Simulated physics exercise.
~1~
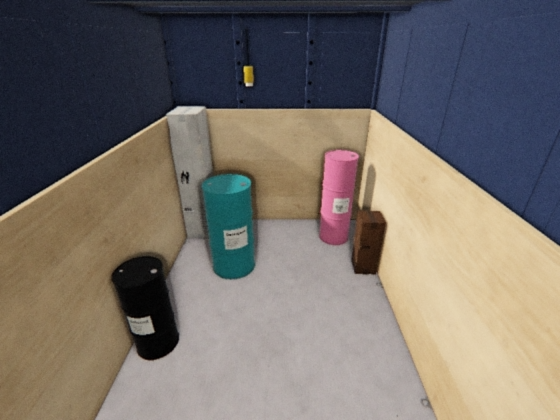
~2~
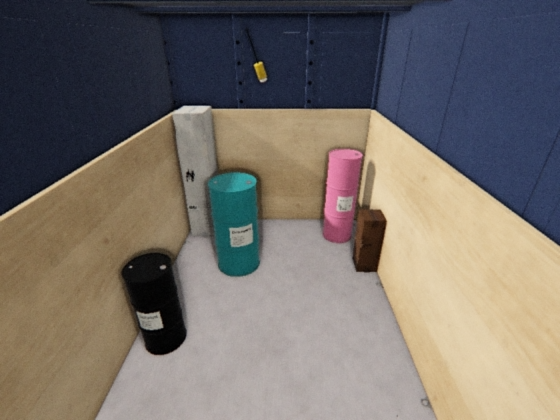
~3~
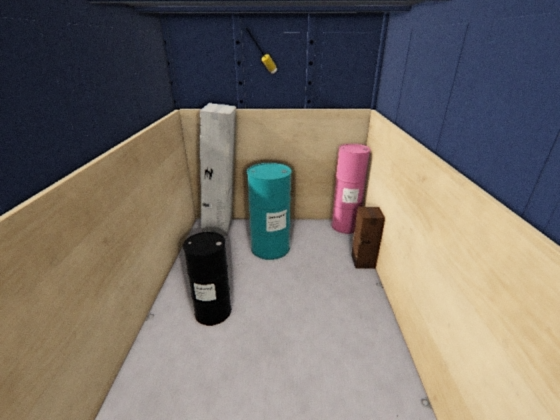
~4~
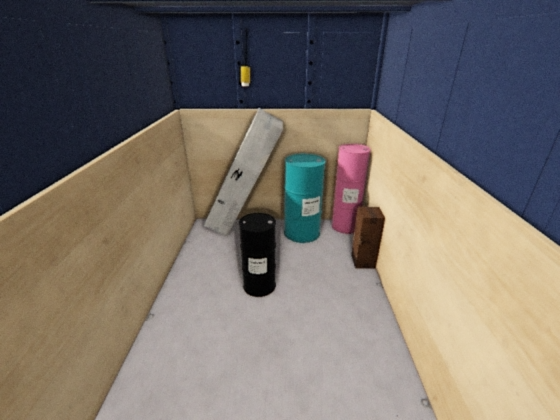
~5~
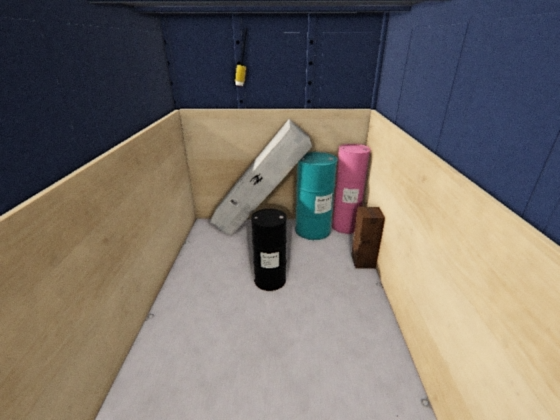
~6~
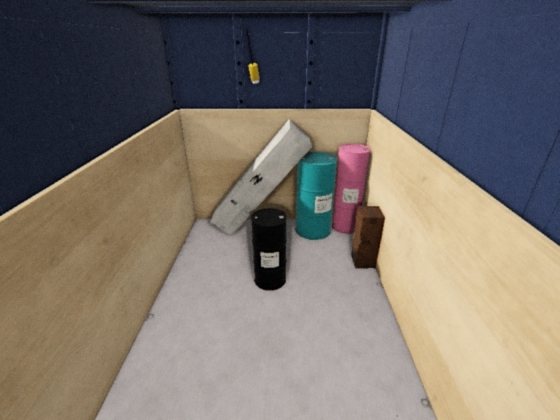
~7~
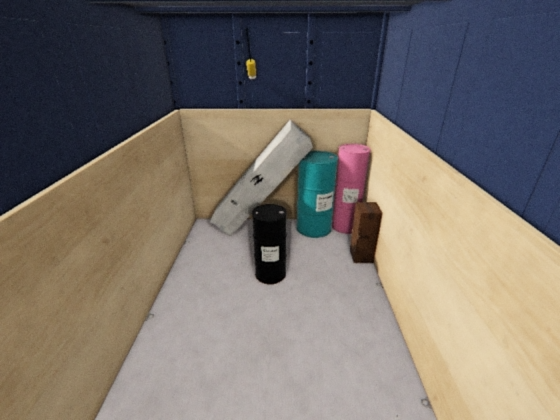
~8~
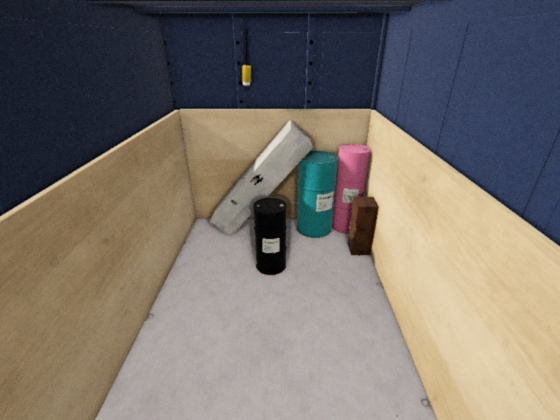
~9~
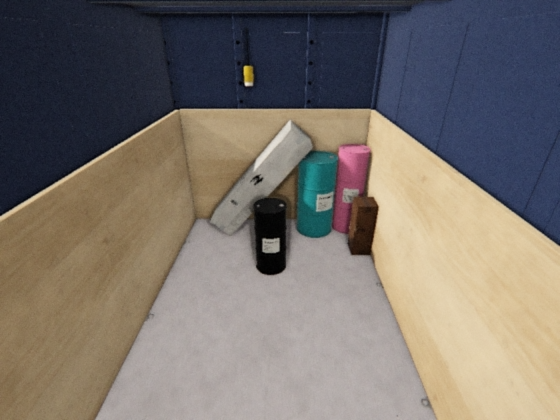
A black drum, a turquoise drum and a tall white box begin sliding right across the floor of a van's load bay, while a yellow lamp swings on its cord by the front wall. The pink drum at the back also shifts slightly right, and the brown box beside it stays put. As the slide continues, the white box tips to the right and ends up leaning hard behind the black drum, near the turquoise one. Then the black drum and the brown box creep a little toward the front wall. Everything on the floor finally rests, with the drums and brown box still upright.
